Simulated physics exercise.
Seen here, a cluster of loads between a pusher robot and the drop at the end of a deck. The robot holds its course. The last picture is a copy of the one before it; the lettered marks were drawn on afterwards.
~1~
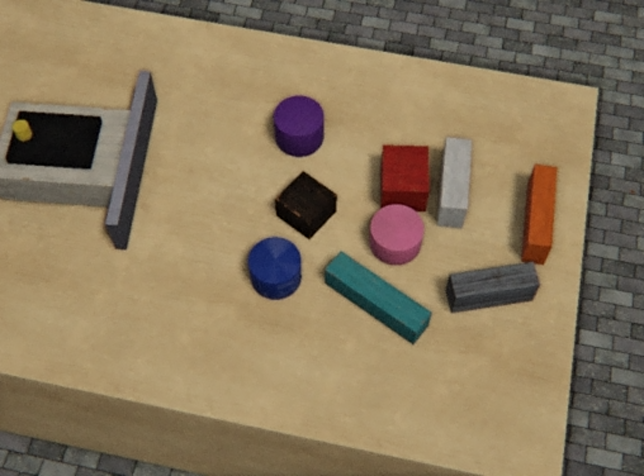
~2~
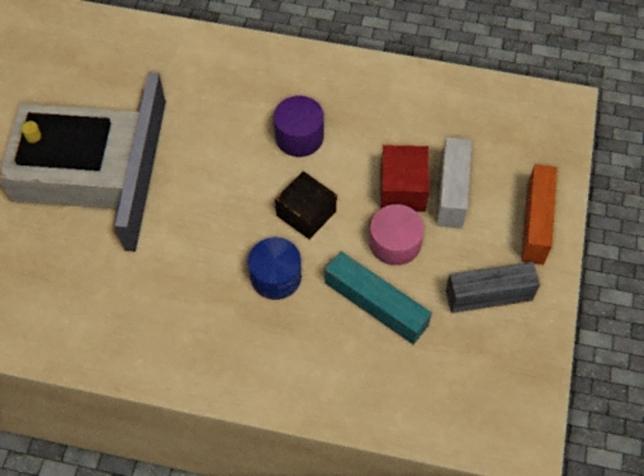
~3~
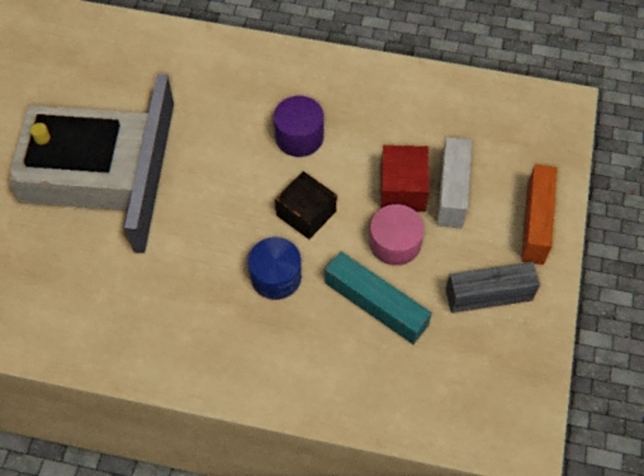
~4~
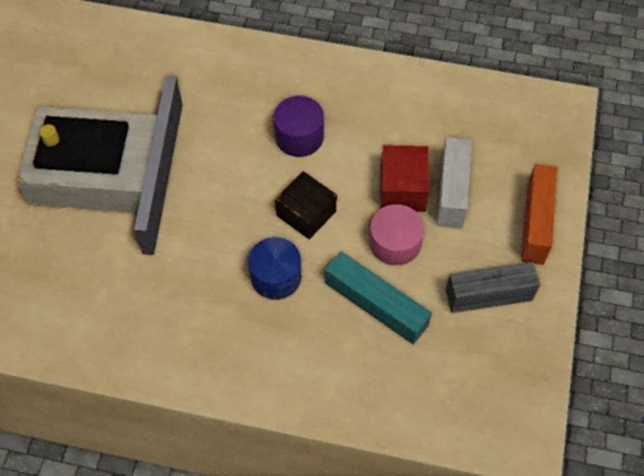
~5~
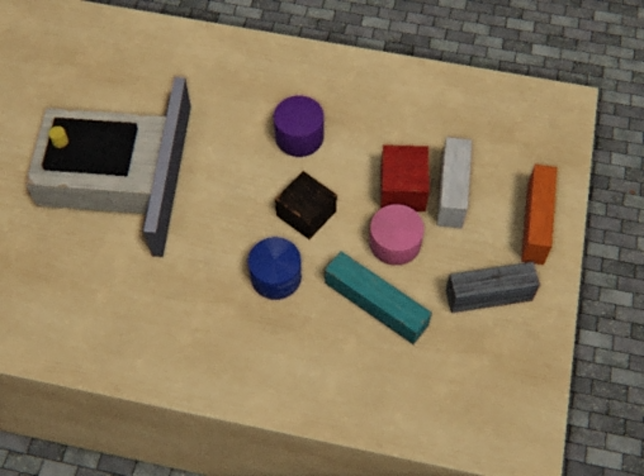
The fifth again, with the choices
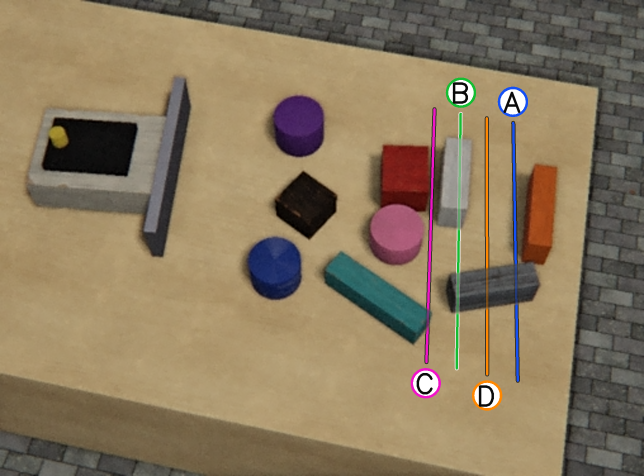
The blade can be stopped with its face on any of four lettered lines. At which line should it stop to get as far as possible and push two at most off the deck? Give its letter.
As far as mark A.
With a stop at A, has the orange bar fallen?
Yes.
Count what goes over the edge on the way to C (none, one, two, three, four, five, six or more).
The count is none.
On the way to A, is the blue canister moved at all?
Yes.
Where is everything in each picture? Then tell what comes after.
The first frame shows turquoise bar (377, 298); black crate (306, 205); purple canister (299, 126).
The second frame shows robot (70, 141); grey stick (493, 288).
The third frame shows robot (79, 143); orange bar (539, 214).
The fourth frame shows robot (87, 144); blue canister (276, 268).
The fifth frame shows robot (97, 146); turquoise bar (377, 298); black crate (306, 205); purple canister (299, 126).
On the marked copy, A at (515, 242); B at (459, 232); C at (431, 226); D at (487, 237).
With A. Early on, robot (220, 169); purple canister (328, 129); turquoise bar (389, 300).
Further on, robot (344, 192); orange bar (545, 216); grey stick (524, 297).
At the end, robot (447, 211); orange bar over the edge; pink canister over the edge; two fallen.
As for the rest, B is within the limit but short; C is within the limit but short; D is within the limit but short.
